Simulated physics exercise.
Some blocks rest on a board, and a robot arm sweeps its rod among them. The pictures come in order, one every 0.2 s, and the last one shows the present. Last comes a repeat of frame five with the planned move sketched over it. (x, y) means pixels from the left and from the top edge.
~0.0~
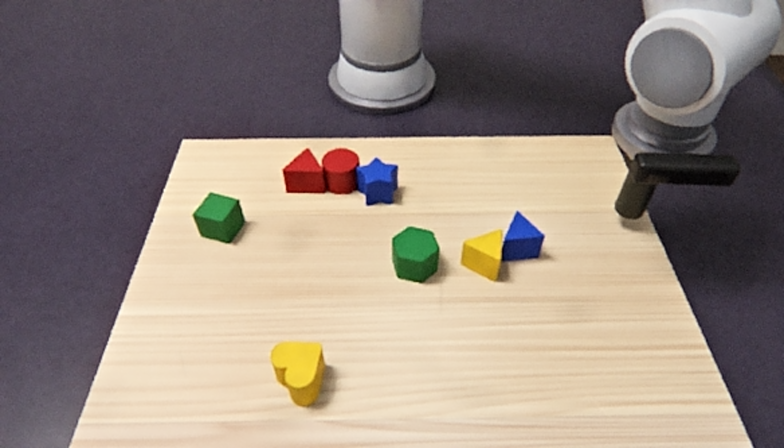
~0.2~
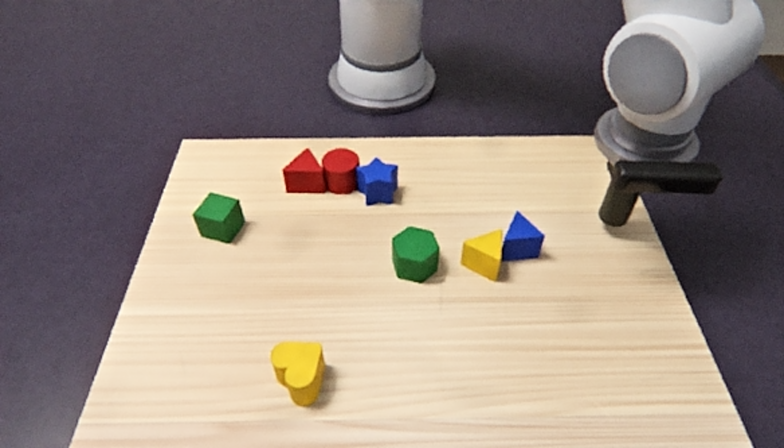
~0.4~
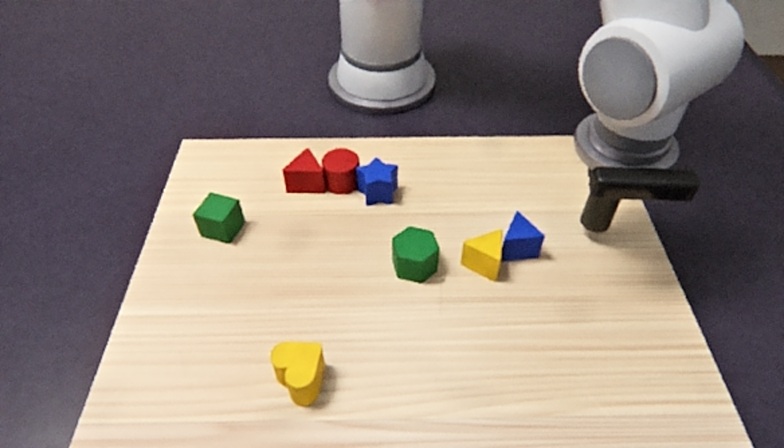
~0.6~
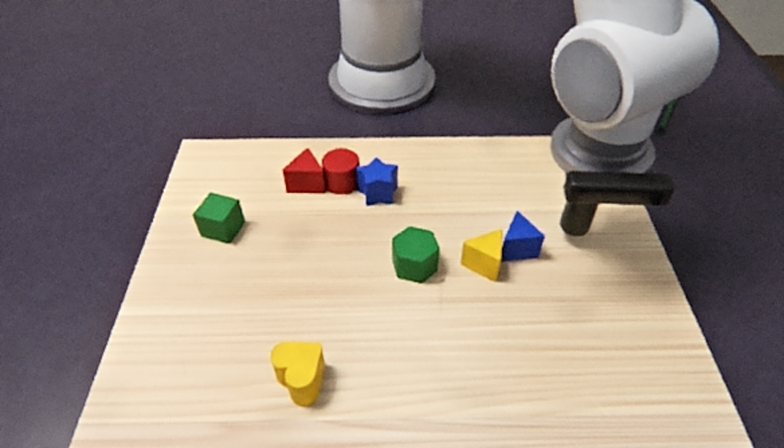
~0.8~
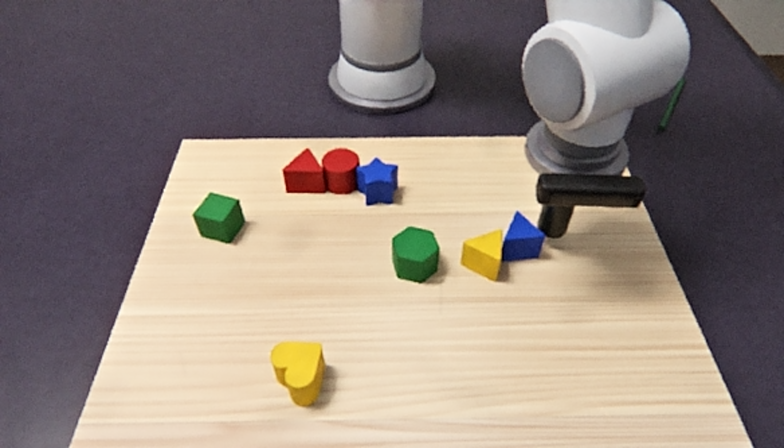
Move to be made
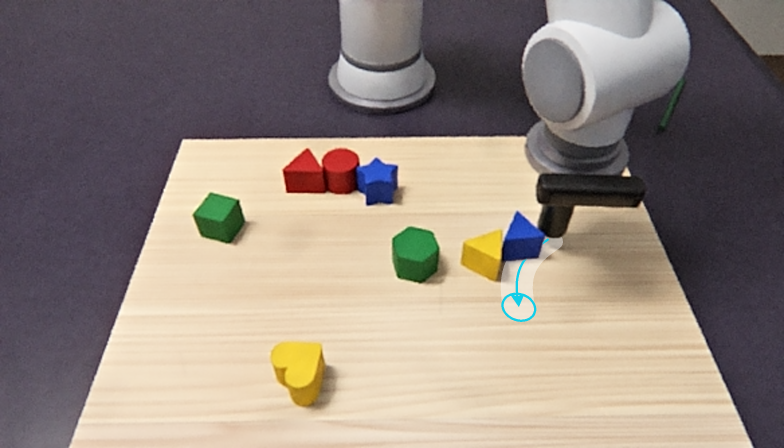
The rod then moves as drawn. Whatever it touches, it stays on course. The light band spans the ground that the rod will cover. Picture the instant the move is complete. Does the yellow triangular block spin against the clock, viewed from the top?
In short: Yes.
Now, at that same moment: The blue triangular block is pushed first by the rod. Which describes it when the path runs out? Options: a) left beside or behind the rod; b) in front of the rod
a
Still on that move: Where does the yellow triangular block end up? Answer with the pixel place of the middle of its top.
Somewhere near (461, 243).
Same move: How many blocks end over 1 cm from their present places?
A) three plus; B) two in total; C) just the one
I'll go with B - two in total.
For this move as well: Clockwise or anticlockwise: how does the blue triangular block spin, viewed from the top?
Watching from overhead, you'd notice the blue triangular block rotating clockwise.
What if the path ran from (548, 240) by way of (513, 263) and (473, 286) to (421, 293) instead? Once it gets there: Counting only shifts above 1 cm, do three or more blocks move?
Short answer: Yes.
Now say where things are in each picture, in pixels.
The first picture shows rod tip at (629, 210); block tops, yellow triangular block at (488, 243); blue triangular block at (522, 228).
The second picture shows rod at (613, 217); blocks unchanged.
The third picture shows rod at (595, 222); blocks unchanged.
The fourth picture shows rod at (574, 226); blocks unchanged.
The fifth picture shows rod at (552, 228); yellow triangular block at (488, 243); blue triangular block at (522, 228).
Path on the board, from (548, 240) through (528, 256) and (517, 279) to (519, 307).
The first path, step by step. One third of the way, rod at (531, 244); yellow triangular block at (469, 245), turned 15° anticlockwise; blue triangular block at (506, 236), turned 25° clockwise.
Two thirds of the way, rod at (520, 268); yellow triangular block at (461, 243), turned 35° anticlockwise; blue triangular block at (495, 242), turned 60° clockwise.
At the end, rod at (522, 296); yellow triangular block at (461, 243), turned 35° anticlockwise; blue triangular block at (495, 242), turned 60° clockwise.
